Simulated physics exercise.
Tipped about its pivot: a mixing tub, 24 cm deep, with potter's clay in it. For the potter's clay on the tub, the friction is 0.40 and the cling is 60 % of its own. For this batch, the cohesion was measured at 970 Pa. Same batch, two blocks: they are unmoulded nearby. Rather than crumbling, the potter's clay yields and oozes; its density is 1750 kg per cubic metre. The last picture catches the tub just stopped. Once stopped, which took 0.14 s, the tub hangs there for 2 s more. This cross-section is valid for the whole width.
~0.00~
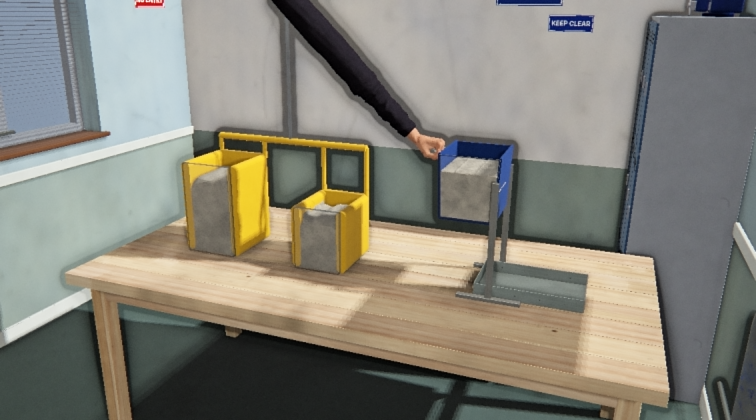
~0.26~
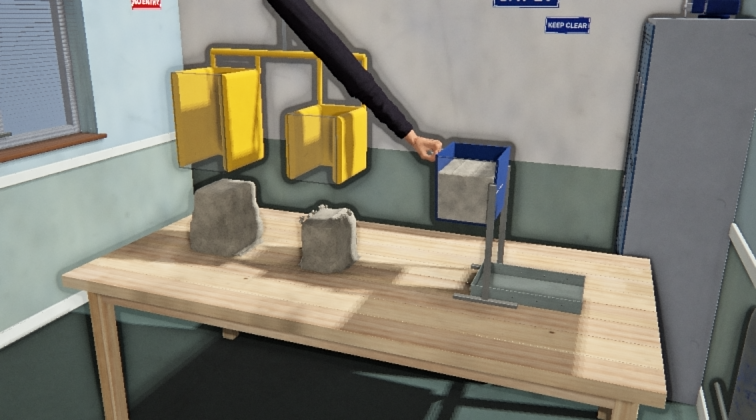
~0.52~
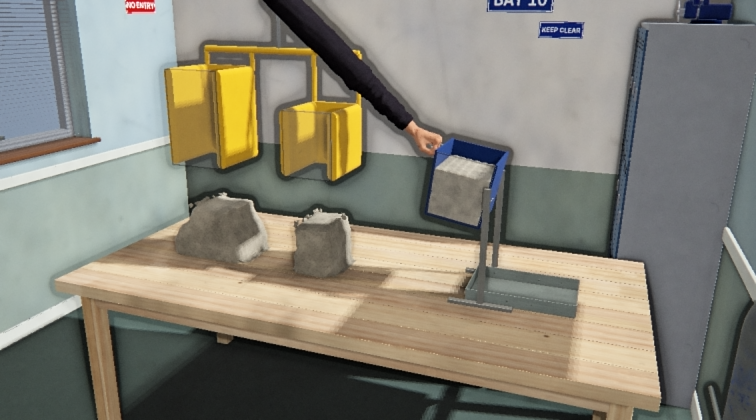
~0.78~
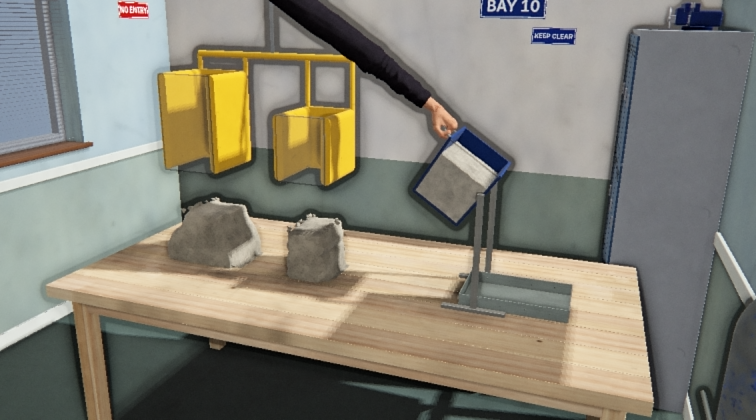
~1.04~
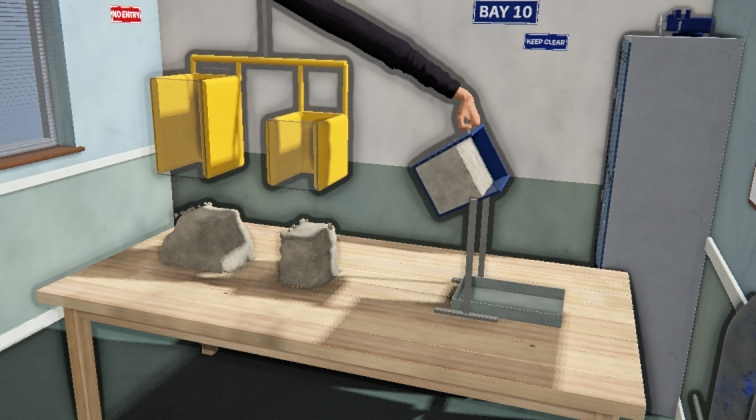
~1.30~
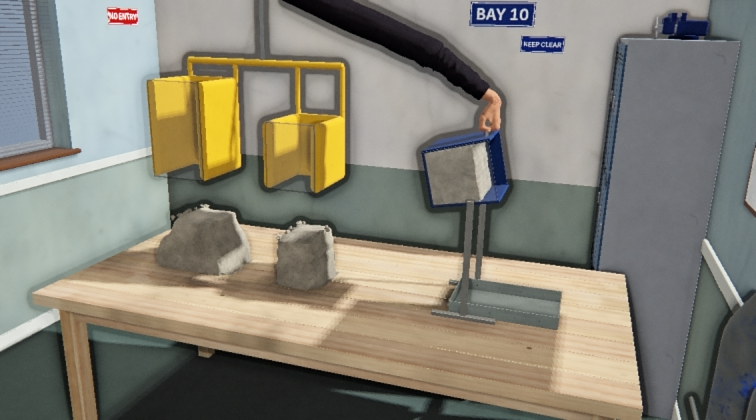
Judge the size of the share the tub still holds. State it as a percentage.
Some 100 per cent.
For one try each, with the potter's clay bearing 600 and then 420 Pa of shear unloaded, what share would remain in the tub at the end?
It'd be some 100 percent the first time and some 100 percent the second.
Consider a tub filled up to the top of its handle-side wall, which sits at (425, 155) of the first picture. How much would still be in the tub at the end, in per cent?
Some 100 per cent, I reckon.
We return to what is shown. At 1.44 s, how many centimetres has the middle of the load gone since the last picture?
Close to 0 centimetres.
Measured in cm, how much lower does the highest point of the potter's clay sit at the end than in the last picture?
0 cm.
By 1.44 s, the tub is at 77 degrees and holds 100 %.
By 1.61 s, the tub is at 77 degrees and holds 100 %.
By 1.78 s, the tub is at 77 degrees and holds 100 %.
By 1.95 s, the tub is at 77 degrees and holds 100 %.
By 3.30 s, at the end, the tub is at 77 degrees and holds 100 %.
